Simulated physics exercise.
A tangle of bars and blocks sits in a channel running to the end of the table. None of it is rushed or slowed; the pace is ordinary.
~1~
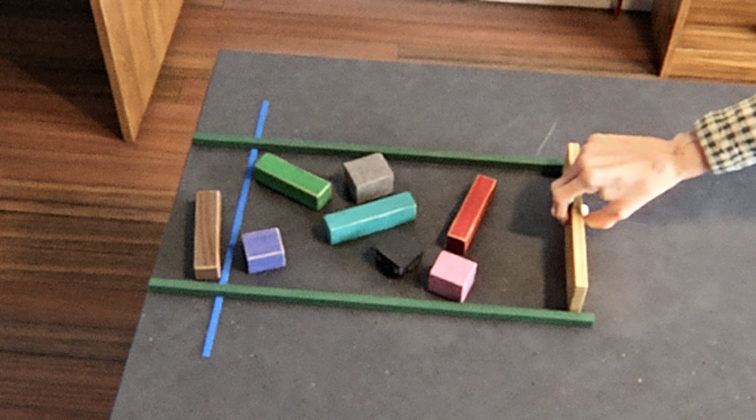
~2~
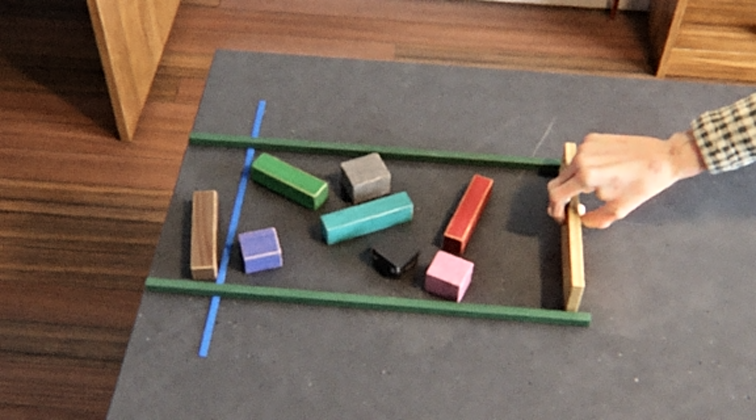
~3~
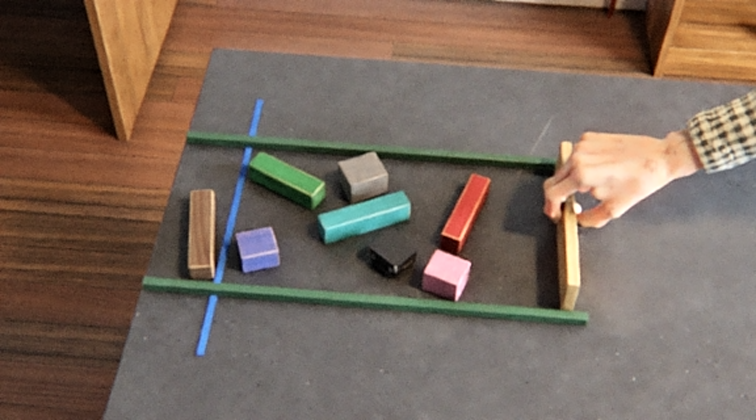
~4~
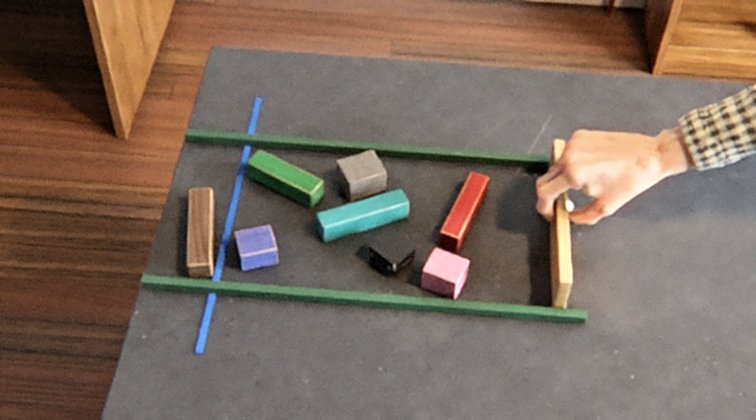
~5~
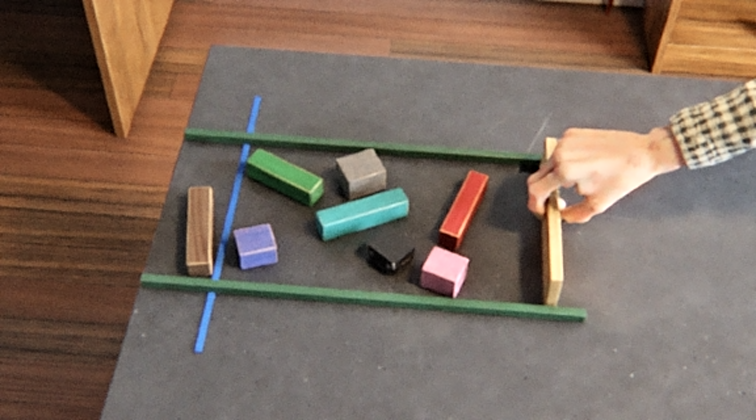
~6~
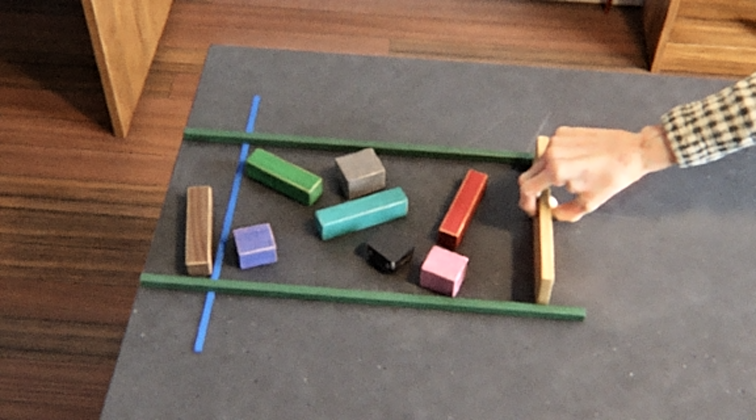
A hand in a checked sleeve grips a wooden board at the right end of a channel between two green rails, then slides it a short way left. The board draws nearer the red stick, while the scattered bars and blocks, including the brown stick beside the blue tape, stay in place.
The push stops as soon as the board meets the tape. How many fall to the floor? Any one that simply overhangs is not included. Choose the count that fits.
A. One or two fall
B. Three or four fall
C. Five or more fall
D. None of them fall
(A) One or two fall.
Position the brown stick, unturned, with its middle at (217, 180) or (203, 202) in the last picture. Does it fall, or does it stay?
In that order: Slips off, then slips off.
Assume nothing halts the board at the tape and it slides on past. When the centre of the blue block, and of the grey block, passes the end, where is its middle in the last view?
Its middle is about (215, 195) and about (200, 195).
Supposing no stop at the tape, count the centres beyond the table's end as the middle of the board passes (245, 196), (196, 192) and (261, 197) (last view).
By position: 0 / 5 / 0.
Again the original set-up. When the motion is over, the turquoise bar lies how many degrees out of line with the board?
The angle is about 15 degrees.
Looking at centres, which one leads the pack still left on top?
It's the blue block that is foremost.
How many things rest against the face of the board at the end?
Number in contact with it: 3.
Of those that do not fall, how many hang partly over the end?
The count is 0.
A little later, none off yet; brown stick at rest near (199, 230); blue block at rest near (255, 246); green stick at rest near (284, 177).
Next, none off yet; brown stick at rest near (199, 230); blue block shifted about its own width near (237, 258); green stick shifted a little near (259, 171).
When it is over, the number that fall off is one or two; down, green stick and brown stick.
